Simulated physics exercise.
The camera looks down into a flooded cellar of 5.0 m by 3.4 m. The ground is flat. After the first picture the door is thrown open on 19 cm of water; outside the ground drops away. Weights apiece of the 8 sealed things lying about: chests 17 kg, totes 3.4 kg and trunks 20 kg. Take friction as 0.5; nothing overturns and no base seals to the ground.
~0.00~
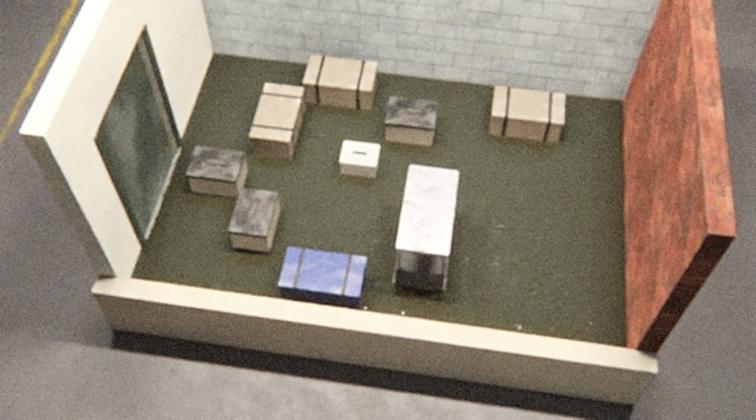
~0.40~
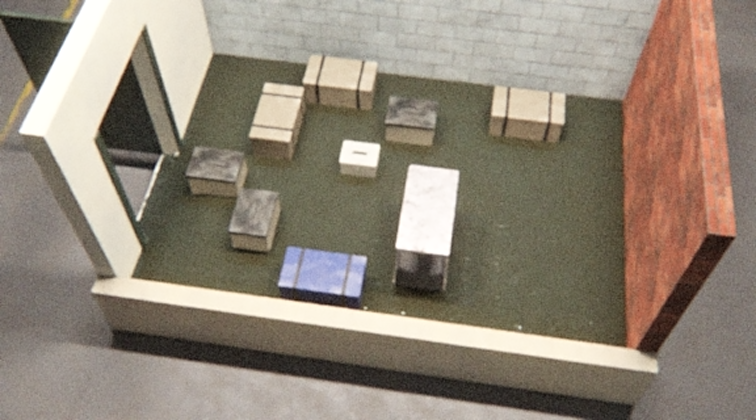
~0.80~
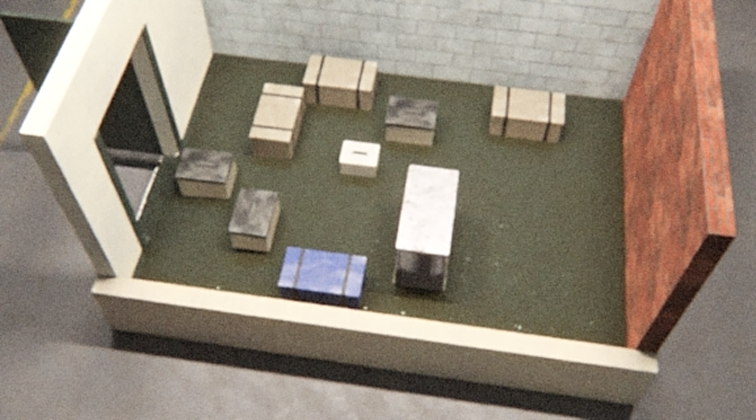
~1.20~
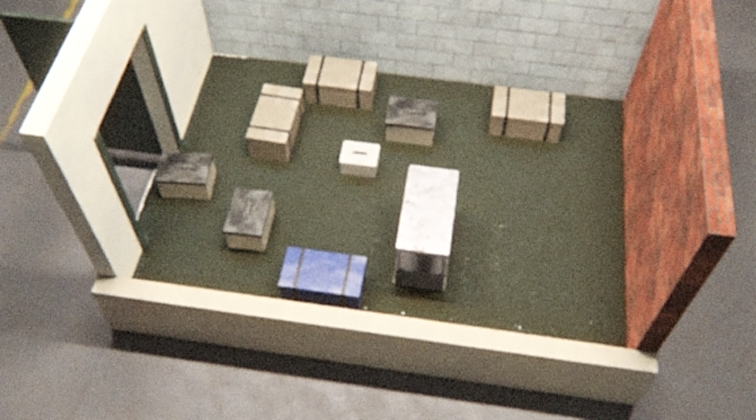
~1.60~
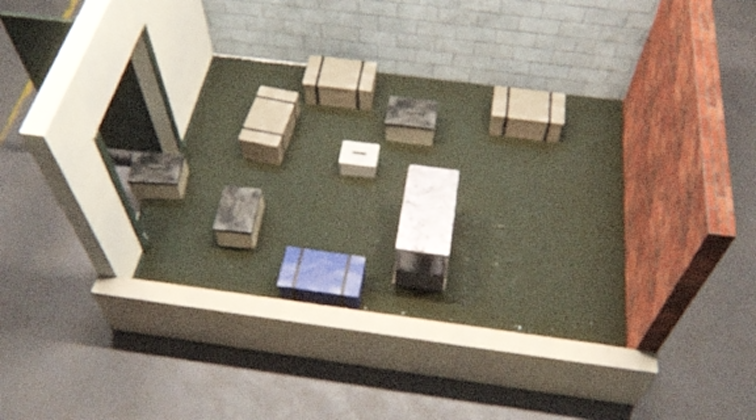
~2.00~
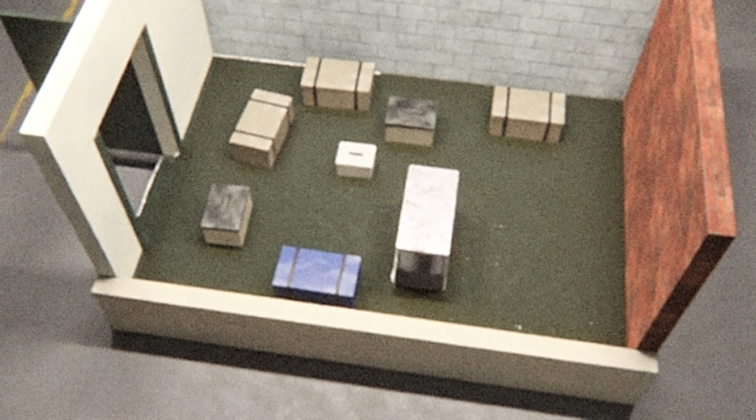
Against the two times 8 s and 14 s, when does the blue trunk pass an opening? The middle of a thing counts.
It leaves between the two times.
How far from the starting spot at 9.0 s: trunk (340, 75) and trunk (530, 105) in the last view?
In turn: 120 cm, 80 cm.
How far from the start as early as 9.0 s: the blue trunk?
Roughly 150 cm by then.
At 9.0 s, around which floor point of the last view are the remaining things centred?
Near (271, 170).
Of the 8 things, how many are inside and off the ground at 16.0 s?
1 of them.
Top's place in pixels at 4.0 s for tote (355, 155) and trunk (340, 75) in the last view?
Near (317, 164) and (308, 76).
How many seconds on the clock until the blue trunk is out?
Near 11.5 s.
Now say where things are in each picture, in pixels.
The first picture shows the blue trunk at (323, 271) floats; about 3080 L in view; 0 of 8 have shifted.
The second picture shows the blue trunk at (323, 271) floats; about 3060 L in view; 0 of 8 have shifted.
The third picture shows the blue trunk at (323, 271) floats; about 3020 L in view; 1 of 8 have shifted.
The fourth picture shows the blue trunk at (323, 271) floats; 19 cm deep round most things; 2 of 8 have shifted.
The fifth picture shows the blue trunk at (322, 271), afloat; about 2930 L in view; 3 of 8 have shifted.
The sixth picture shows the blue trunk at (317, 271), afloat, 6 cm from its start; about 2890 L in view; 4 of 8 have shifted.
After 4.0 s the blue trunk is near (271, 266), 0.5 m from its start, afloat; 2 of 8 are out; 6 afloat.
After 9.0 s the blue trunk is near (175, 231), 1.6 m from its start, afloat; 3 of 8 are out; 5 afloat.
After 16.0 s the blue trunk has gone out (at 11.4 s); 7 of 8 are out; 1 afloat.
After 20.0 s the blue trunk has gone out (at 11.4 s); 7 of 8 are out; 1 afloat.
